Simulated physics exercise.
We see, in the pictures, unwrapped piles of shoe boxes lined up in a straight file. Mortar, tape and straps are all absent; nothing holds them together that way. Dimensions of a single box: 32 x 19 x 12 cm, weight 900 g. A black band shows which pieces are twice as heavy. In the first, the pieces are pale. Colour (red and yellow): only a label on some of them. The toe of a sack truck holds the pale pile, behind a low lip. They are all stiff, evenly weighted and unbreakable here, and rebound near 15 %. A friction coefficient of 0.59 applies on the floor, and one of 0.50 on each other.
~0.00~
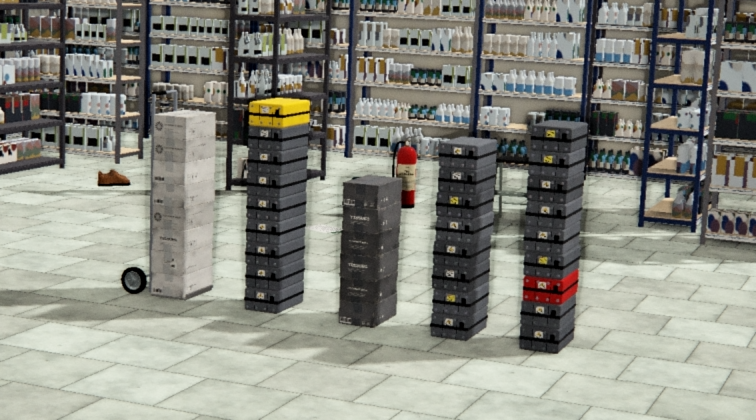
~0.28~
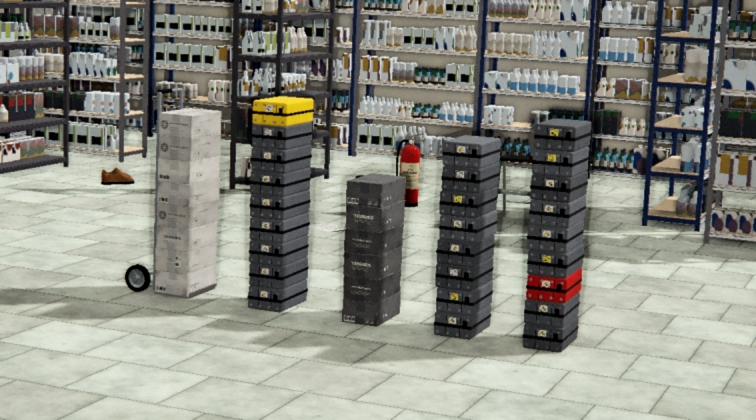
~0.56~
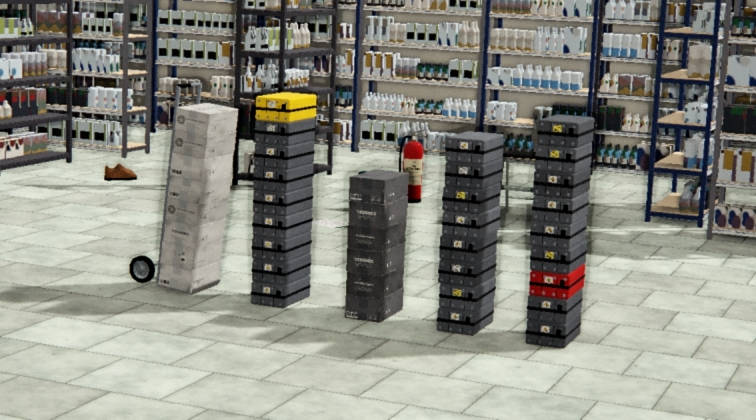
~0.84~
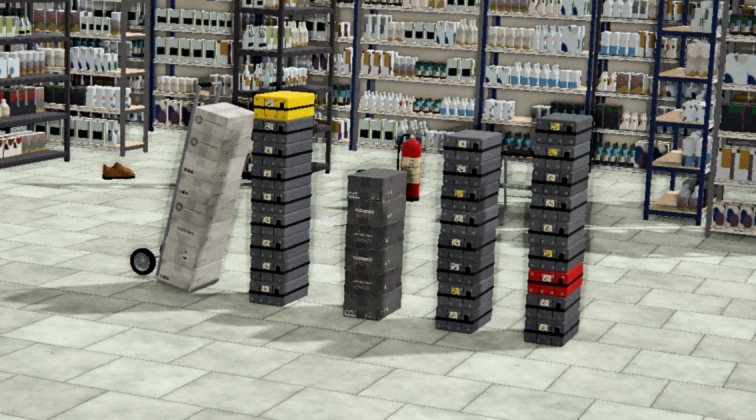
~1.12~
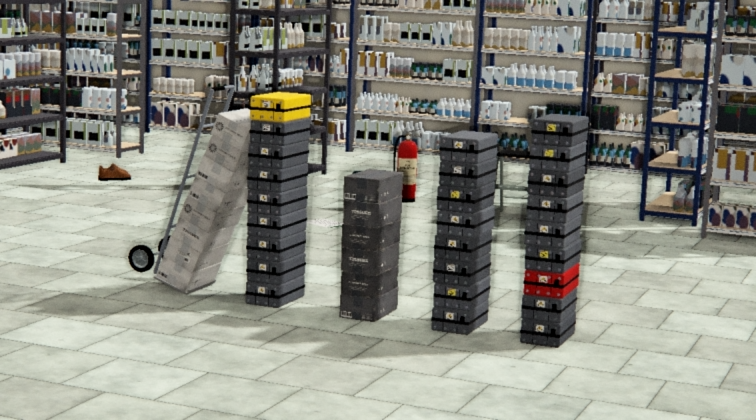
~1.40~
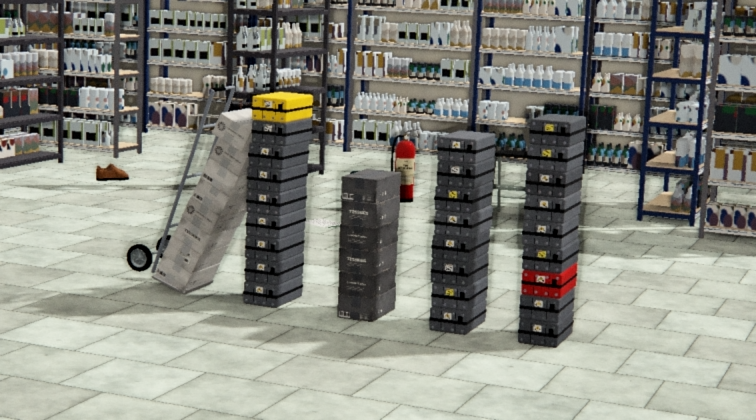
A pale stack of boxes on a hand truck tilted to the right, slowly at first, until its top leaned against the neighbouring dark stack with yellow on top, while the other stacks barely moved.
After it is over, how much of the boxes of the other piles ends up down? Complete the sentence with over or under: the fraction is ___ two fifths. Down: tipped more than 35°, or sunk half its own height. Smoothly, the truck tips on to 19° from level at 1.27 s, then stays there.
The fraction is under two fifths.
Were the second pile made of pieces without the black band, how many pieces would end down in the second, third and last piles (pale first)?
Counts down - second: 9; third: 6; last: 9.
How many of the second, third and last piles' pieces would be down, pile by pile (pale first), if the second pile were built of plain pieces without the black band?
In that case second 9, third 6, last 9.
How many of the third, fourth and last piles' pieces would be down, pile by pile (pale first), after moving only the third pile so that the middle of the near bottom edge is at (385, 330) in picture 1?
The third pile ends with 0 down, the fourth with 0, the last with 0.
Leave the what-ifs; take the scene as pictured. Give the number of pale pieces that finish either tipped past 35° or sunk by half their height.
The answer is 0 of the pale ones.
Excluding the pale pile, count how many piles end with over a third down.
Looks like 0 of them in total.
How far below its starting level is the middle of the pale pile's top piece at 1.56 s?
Some 5 centimetres.
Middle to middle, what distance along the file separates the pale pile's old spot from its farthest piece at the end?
Some 35 centimetres along the file.
After 1.56 s, 0 of the pale pile down; none of the 32 other boxes down, 3 disturbed; yellow box 20 mm from its place.
After 1.76 s, 0 of the pale pile down; none of the 32 other boxes down, 2 disturbed; yellow box 11 mm from its place.
In the end (2.3 s), 0 of the pale pile down; none of the 32 other boxes down, 2 disturbed; yellow box 13 mm from its place; red box unmoved. That is 0 per cent. From the last view, middles, yellow box near (281, 107), red box near (550, 278).
